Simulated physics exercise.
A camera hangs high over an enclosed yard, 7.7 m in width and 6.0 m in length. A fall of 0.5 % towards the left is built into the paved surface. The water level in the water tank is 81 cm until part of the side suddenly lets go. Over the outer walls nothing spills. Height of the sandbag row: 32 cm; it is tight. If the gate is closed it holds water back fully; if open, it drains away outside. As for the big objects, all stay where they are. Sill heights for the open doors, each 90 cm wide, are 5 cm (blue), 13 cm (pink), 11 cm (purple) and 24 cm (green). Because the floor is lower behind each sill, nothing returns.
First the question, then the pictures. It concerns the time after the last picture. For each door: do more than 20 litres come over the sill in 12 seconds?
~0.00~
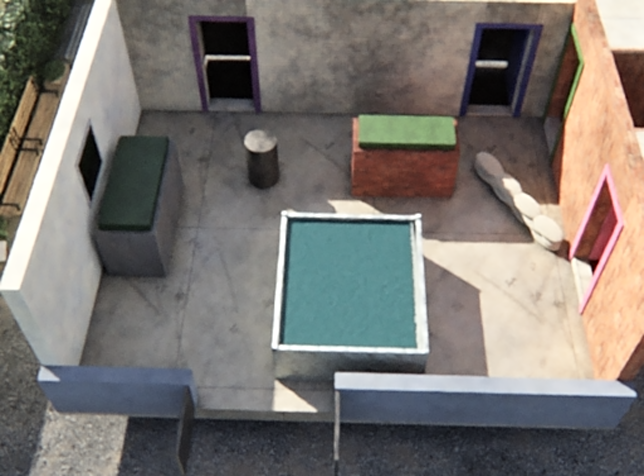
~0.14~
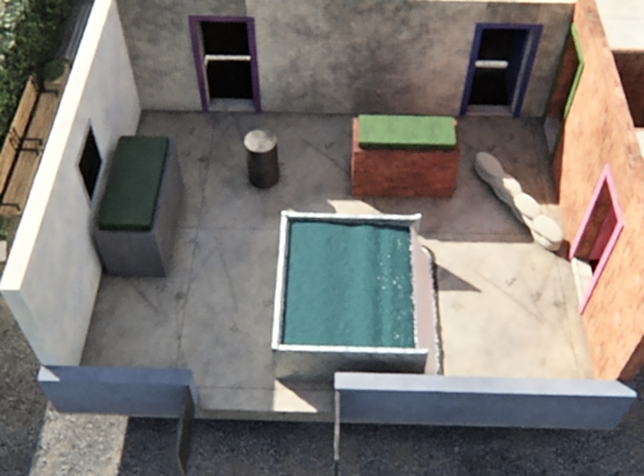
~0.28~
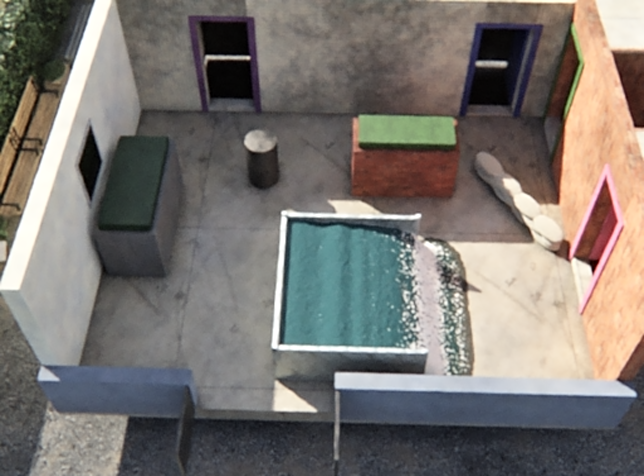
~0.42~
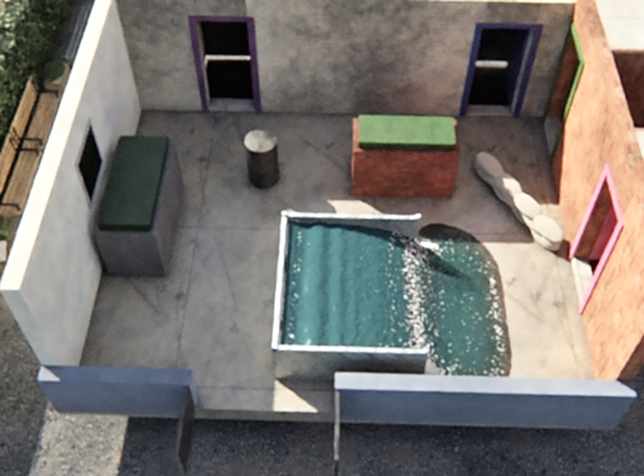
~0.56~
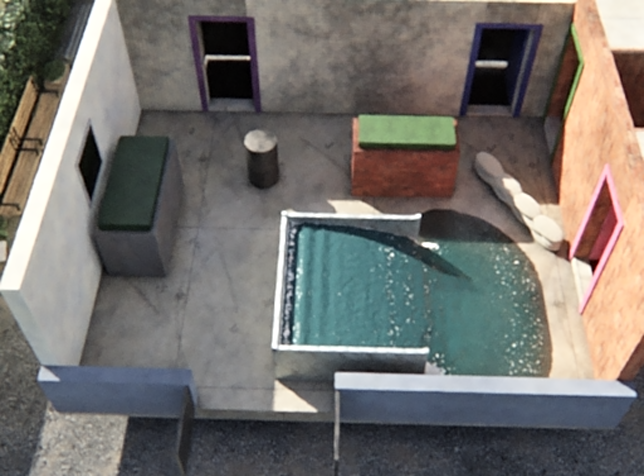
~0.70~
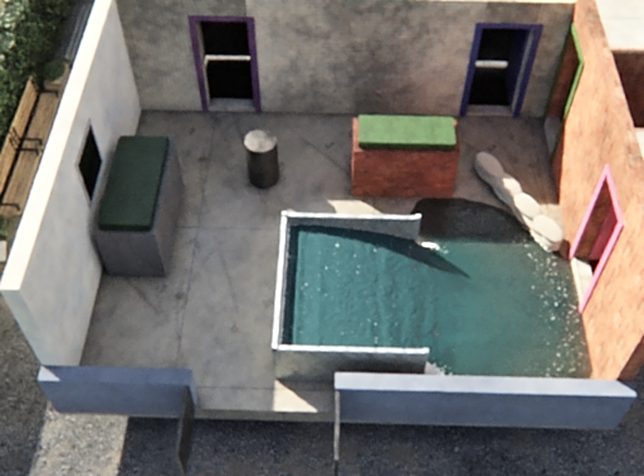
Outcome: Blue door: Beyond the allowance; pink door: Beyond the allowance; purple door: Within the allowance; green door: Within the allowance.
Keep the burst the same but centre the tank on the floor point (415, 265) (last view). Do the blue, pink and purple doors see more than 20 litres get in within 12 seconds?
Checking the limit: Blue is beyond it, pink is beyond it and purple is within it.
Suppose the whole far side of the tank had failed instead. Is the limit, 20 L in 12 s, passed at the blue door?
Well, at blue it would be too much.
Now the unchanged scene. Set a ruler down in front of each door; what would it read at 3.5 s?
Depths in cm: Blue 15, pink 28, purple 0, green 3.
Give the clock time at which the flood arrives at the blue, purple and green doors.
So blue at 3.0 s, purple at 5.5 s, and green at 2.2 s.
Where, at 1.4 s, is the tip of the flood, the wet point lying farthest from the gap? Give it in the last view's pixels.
I'd mark it close to (551, 196).
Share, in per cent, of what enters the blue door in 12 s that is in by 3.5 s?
Share: ~ 10 %.
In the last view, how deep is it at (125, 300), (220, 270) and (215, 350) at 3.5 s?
Roughly 0, 0, 0 cm.
After 1.4 s water covers 25 % of the floor and is deepest (60 cm) near (579, 402); blue door not reached, pink door 35 cm at the sill, 128 L in, purple door not reached, green door not reached.
After 2.2 s water covers 30 % of the floor and is deepest (48 cm) near (589, 392); blue door not reached, pink door 44 cm at the sill, 348 L in, purple door not reached, green door 1 cm at the sill, 0 L in.
After 3.5 s water covers 40 % of the floor and is deepest (30 cm) near (552, 254); blue door 15 cm at the sill, 19 L in, pink door 28 cm at the sill, 578 L in, purple door not reached, green door 3 cm at the sill, 0 L in.
After 7.0 s water covers 80 % of the floor and is deepest (17 cm) near (422, 260); blue door 8 cm at the sill, 155 L in, pink door 12 cm at the sill, 637 L in, purple door 2 cm at the sill, 0 L in, green door 7 cm at the sill, 0 L in.
After 12.0 s water covers 95 % of the floor and is deepest (12 cm) near (439, 202); blue door 7 cm at the sill, 168 L in, pink door 11 cm at the sill, 637 L in, purple door 7 cm at the sill, 0 L in, green door 6 cm at the sill, 0 L in.
